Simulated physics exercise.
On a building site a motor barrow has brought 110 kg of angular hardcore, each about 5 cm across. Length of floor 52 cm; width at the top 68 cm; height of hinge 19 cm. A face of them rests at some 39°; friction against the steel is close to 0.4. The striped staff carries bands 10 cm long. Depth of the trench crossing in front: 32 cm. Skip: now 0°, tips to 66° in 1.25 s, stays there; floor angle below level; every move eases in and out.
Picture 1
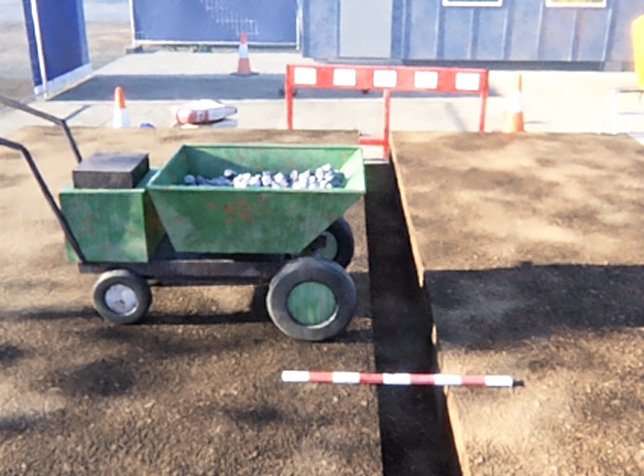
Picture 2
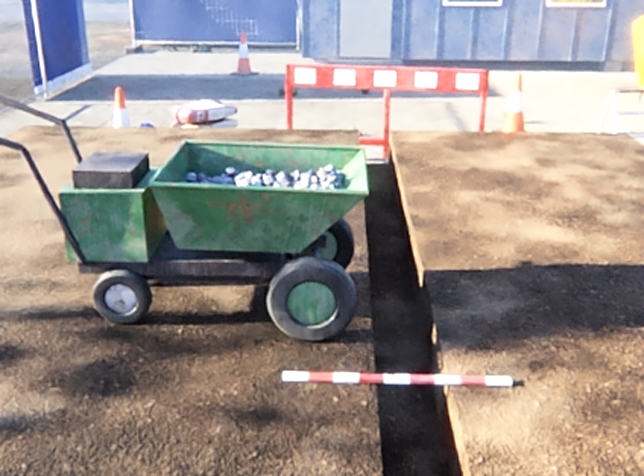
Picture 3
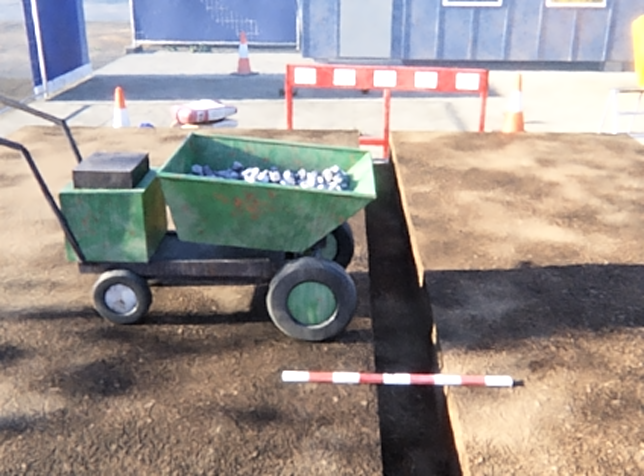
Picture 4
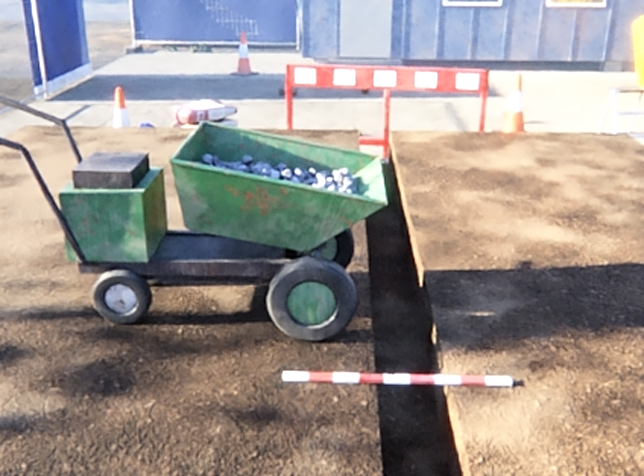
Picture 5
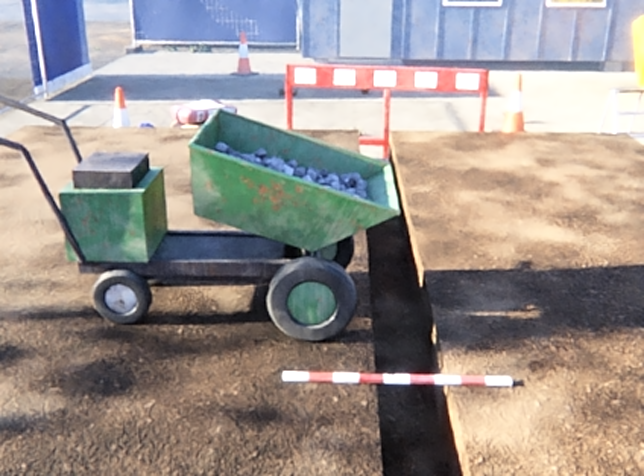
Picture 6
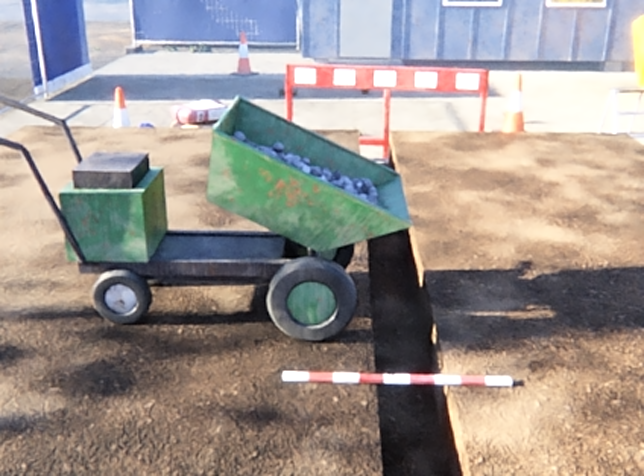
On a sunlit building site, seen from the side by a still camera, a narrow dark trench cuts through brown ground before blue cabins and hoardings. A green motor barrow loaded with grey stones stands left of it, with a red-and-white barrier and orange cones behind and a striped staff lying across the trench. The skip tilts steadily, its rear rising and its lip moving right and down over the trench, while the wheels stay put.
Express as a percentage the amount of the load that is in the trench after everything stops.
The amount is close to 24 per cent of the load.
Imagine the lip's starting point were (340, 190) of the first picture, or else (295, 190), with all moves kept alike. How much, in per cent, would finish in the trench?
Roughly 55 per cent, then 85 per cent.
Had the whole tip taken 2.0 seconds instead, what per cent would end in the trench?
30 %.
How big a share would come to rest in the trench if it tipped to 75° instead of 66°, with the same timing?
Roughly 5 percent.
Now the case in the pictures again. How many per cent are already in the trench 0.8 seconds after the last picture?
Some 0 per cent of the load by that point.
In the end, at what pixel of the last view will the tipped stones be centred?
The stones end up centred near (458, 305).
Then, 0.4 s after the last picture the floor is at 56°, 100 % in the skip; the foremost stones are at (422, 247).
Then, 0.8 s after the last picture the floor is at 66°, 86 % in the skip, 14 % past the trench; the foremost stones are at (473, 295).
Then, 1.2 s after the last picture the floor is at 66°, 53 % in the skip, 47 % past the trench; the foremost stones are at (549, 320).
Then, 3.1 s after the last picture the floor is at 66°, 18 % in the skip, 24 % in the trench, 58 % past the trench; the foremost stones are at (571, 317).
